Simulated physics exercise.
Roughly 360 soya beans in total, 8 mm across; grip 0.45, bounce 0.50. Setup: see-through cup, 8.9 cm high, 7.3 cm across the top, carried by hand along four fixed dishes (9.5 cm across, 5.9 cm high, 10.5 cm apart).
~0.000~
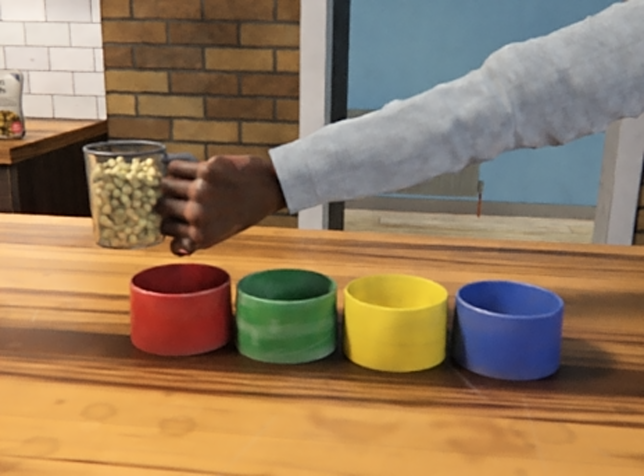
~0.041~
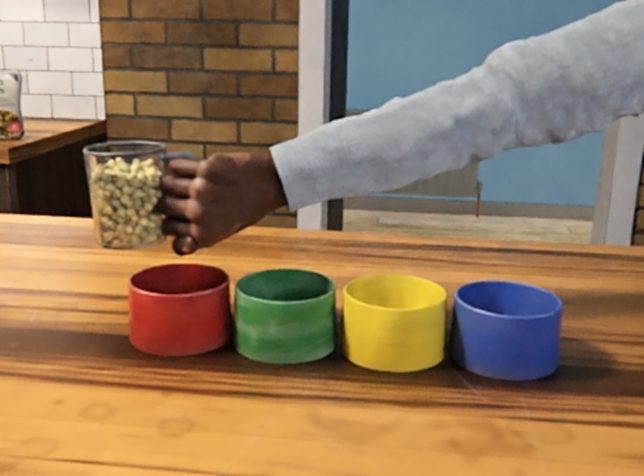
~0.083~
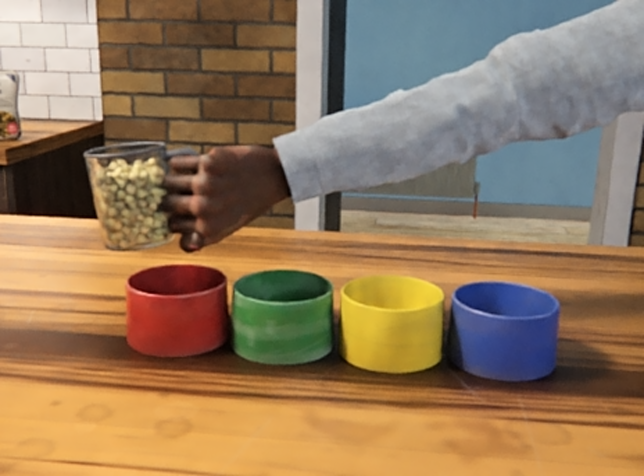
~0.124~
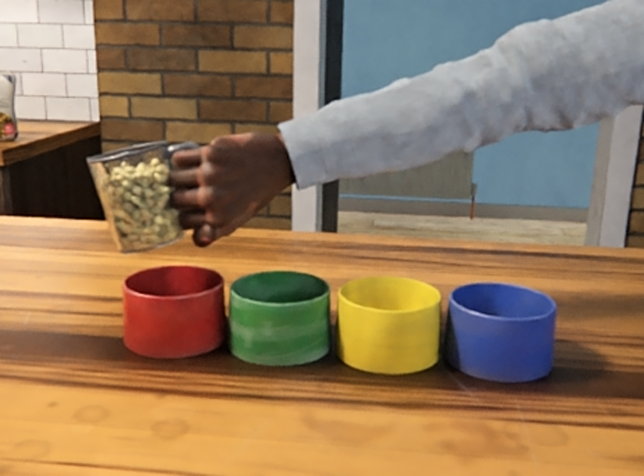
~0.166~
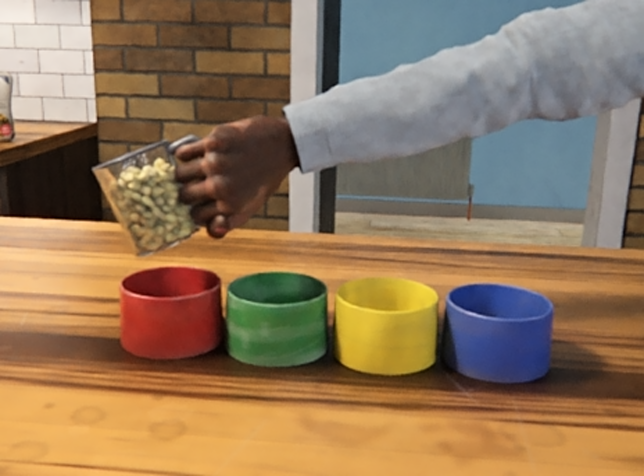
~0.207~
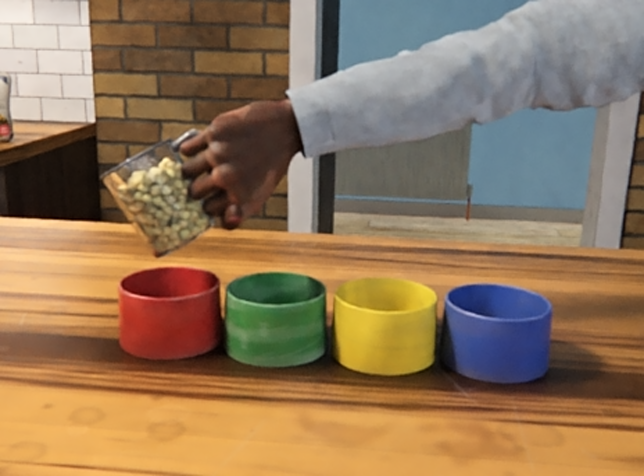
A hand held a clear cup of pale beans behind a row of red, green, yellow and blue dishes, then tilted it steadily to the left while moving it slightly right.
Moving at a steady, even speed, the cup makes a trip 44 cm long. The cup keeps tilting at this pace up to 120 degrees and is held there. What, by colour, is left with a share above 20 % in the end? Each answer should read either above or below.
Red - below, blue - below, green - above, yellow - below, counter - below.
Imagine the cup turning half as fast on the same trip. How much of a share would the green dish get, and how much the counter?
Green 0; counter 10.
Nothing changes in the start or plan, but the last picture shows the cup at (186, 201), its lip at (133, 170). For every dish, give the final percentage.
Final shares - red 0 %, blue 70 %, green 0 %, yellow 20 %.
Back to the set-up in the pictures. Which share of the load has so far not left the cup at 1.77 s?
Roughly 0 in a hundred.
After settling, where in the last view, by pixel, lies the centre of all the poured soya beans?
I'd say roughly (284, 330).
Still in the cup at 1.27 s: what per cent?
Roughly 0 per cent, give or take.
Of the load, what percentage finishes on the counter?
Some 10 in a hundred.
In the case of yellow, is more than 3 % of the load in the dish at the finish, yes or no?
Yellow - it holds.
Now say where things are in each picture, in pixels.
Cup at (128, 195), tilt 0 degrees, lip at (88, 147), moved 0.0 cm; middle of the pieces at (124, 200); red dish at (181, 279); green dish at (287, 285); yellow dish at (396, 291); blue dish at (509, 298), in the first frame.
Cup at (129, 195), tilt 1 degrees, lip at (88, 148), moved 0.2 cm; middle of the pieces at (125, 201), in the second frame.
Cup at (133, 196), tilt 6 degrees, lip at (89, 152), moved 0.8 cm; middle of the pieces at (130, 202), in the third frame.
Cup at (140, 198), tilt 13 degrees, lip at (92, 159), moved 1.9 cm; middle of the pieces at (138, 204), in the fourth frame.
Cup at (150, 199), tilt 22 degrees, lip at (97, 168), moved 3.1 cm; middle of the pieces at (149, 206), in the fifth frame.
Cup at (161, 200), tilt 30 degrees, lip at (105, 177), moved 4.3 cm; middle of the pieces at (161, 207); red dish at (170, 282); green dish at (276, 288); yellow dish at (386, 295); blue dish at (498, 301). Its pace works out near 205 degrees a second; the hand travels 30 cm a second, in the sixth frame.
After 0.84 s, tilt 120 degrees; cup holds 25 %, red 5 %, green 70 %.
Then, at 1.27 s, tilt 120 degrees; cup holds 0 %, red 5 %, green 75 %, yellow 15 %.
Then, at 1.77 s, tilt 120 degrees; cup holds 0 %, red 5 %, green 75 %, yellow 15 %.
By 2.1 s all is still; red 5 %, blue 0 %, green 75 %, yellow 15 %, counter 10 %.
